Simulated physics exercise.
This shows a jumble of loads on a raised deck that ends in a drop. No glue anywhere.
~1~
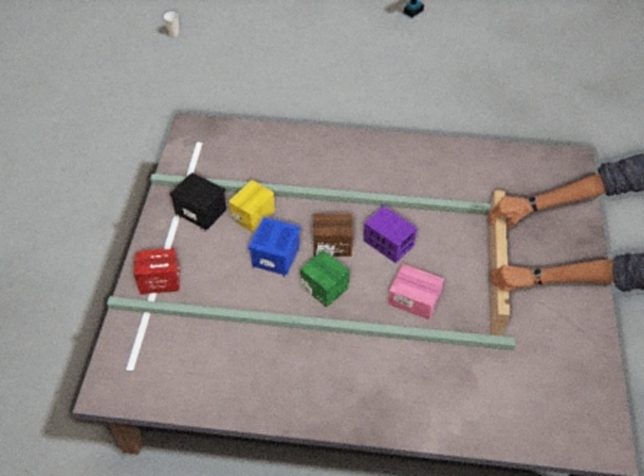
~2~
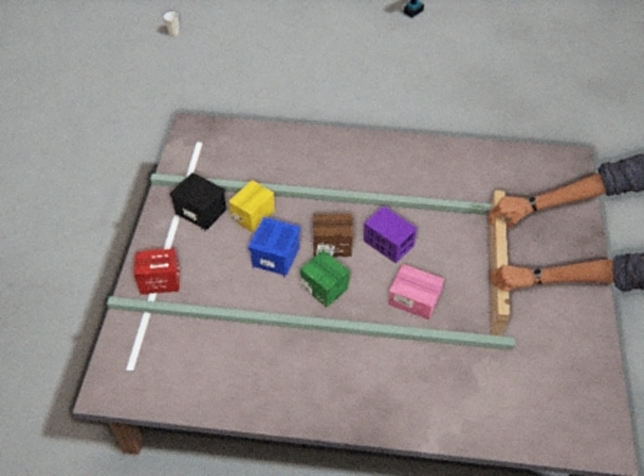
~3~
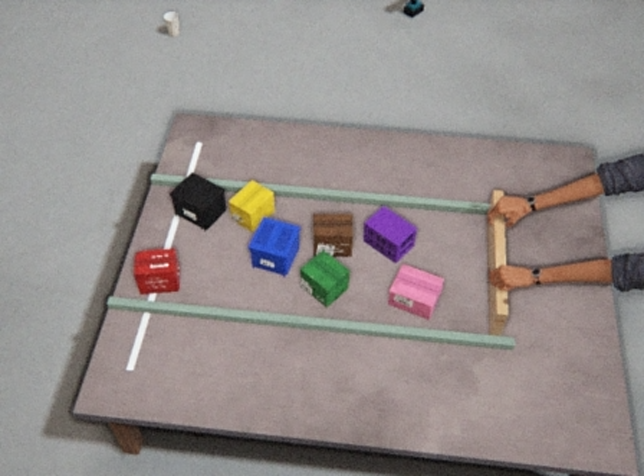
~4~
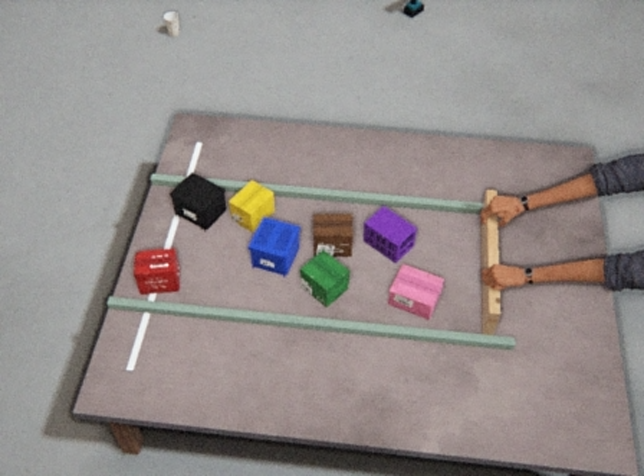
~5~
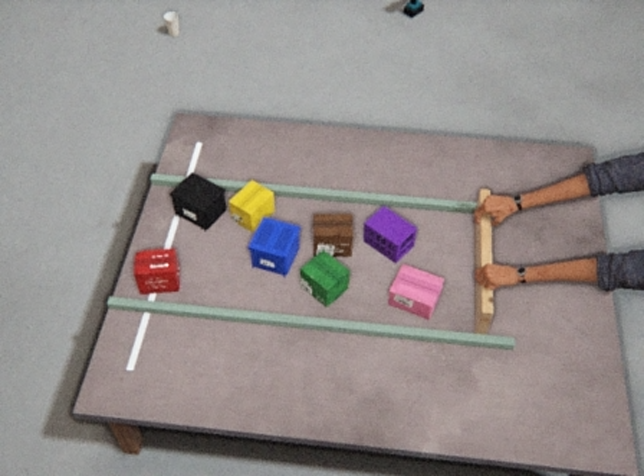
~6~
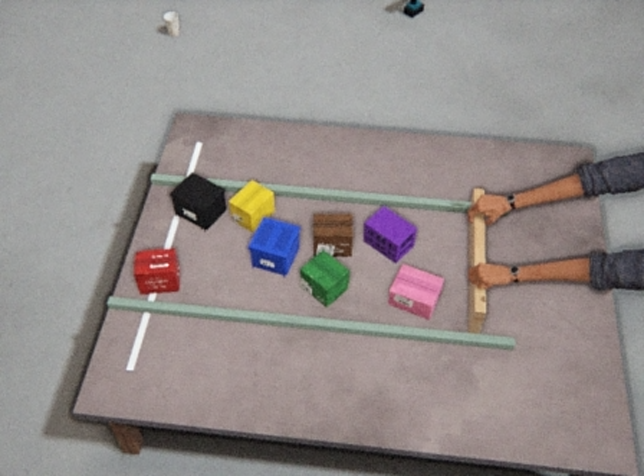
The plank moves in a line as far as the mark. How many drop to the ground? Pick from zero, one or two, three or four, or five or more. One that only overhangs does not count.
Outcome: The number that fall off is five or more.
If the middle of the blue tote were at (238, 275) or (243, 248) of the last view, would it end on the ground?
In turn it tumbles off; tumbles off.
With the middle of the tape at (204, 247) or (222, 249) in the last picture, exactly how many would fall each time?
In that order 2 and 1.
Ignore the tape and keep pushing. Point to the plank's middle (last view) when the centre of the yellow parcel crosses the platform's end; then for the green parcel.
About (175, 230), and (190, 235) for the other.
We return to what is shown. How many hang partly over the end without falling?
It comes to 1.
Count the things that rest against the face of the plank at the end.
The number is 3.
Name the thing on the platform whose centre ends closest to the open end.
The pink parcel.
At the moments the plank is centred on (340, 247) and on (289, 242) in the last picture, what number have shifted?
5 and 6.
Soon after, none off yet; red parcel at rest near (158, 272); black tote at rest near (199, 202); yellow parcel at rest near (252, 206).
At rest, the number that fall off is five or more; fallen, green parcel, blue tote, yellow parcel, black tote and red parcel.
